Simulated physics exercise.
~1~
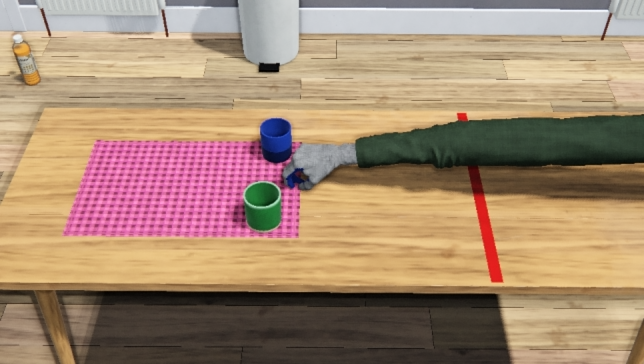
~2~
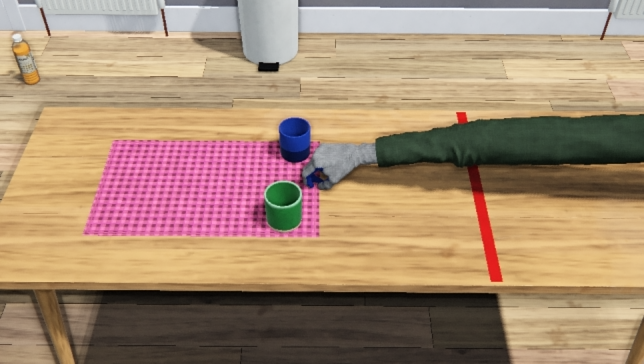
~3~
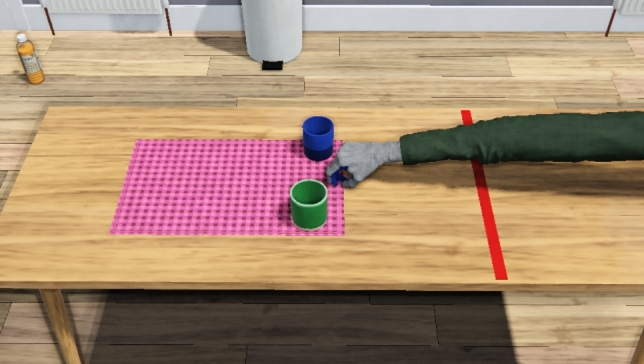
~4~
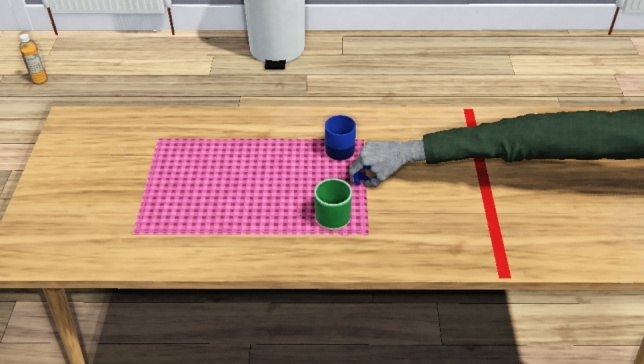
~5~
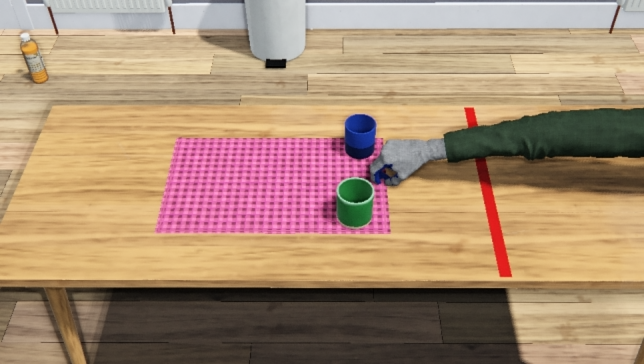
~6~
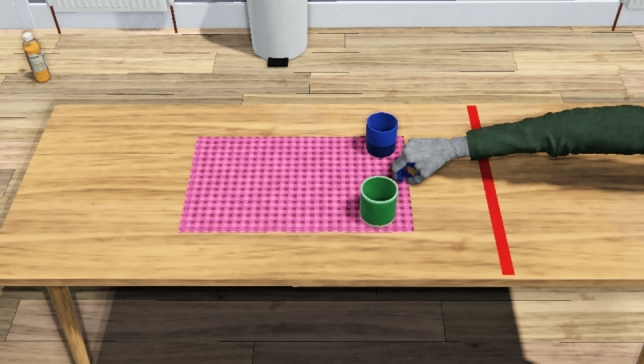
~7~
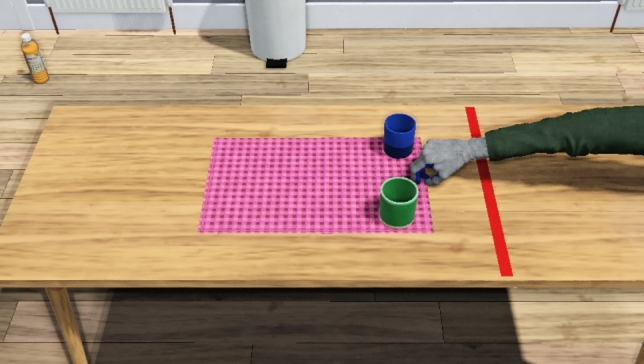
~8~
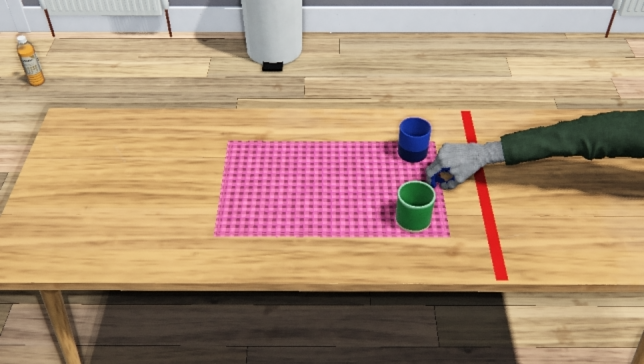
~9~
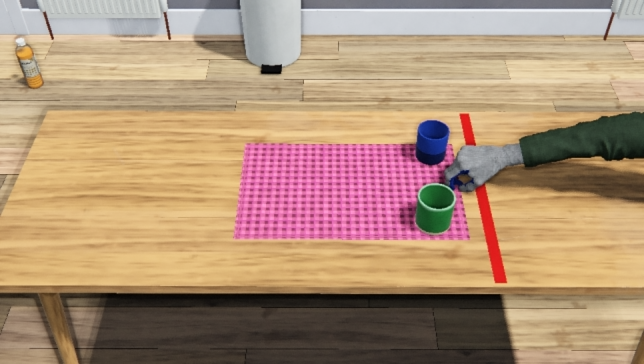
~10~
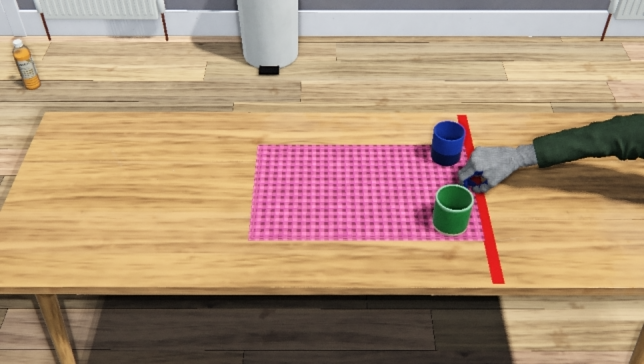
At the start, a pink checkered place mat lies toward the left of a wooden table, with a blue mug near its back right corner and a green mug near its front right corner. A gray hand in a dark green sleeve holds the mat's right edge between them. The hand draws the mat steadily to the right, and both mugs ride along upright, keeping their places on the cloth. The mat nears a strip of red tape that stays put across the table. Finally, the mat's right edge reaches the tape, with both mugs still standing on it.
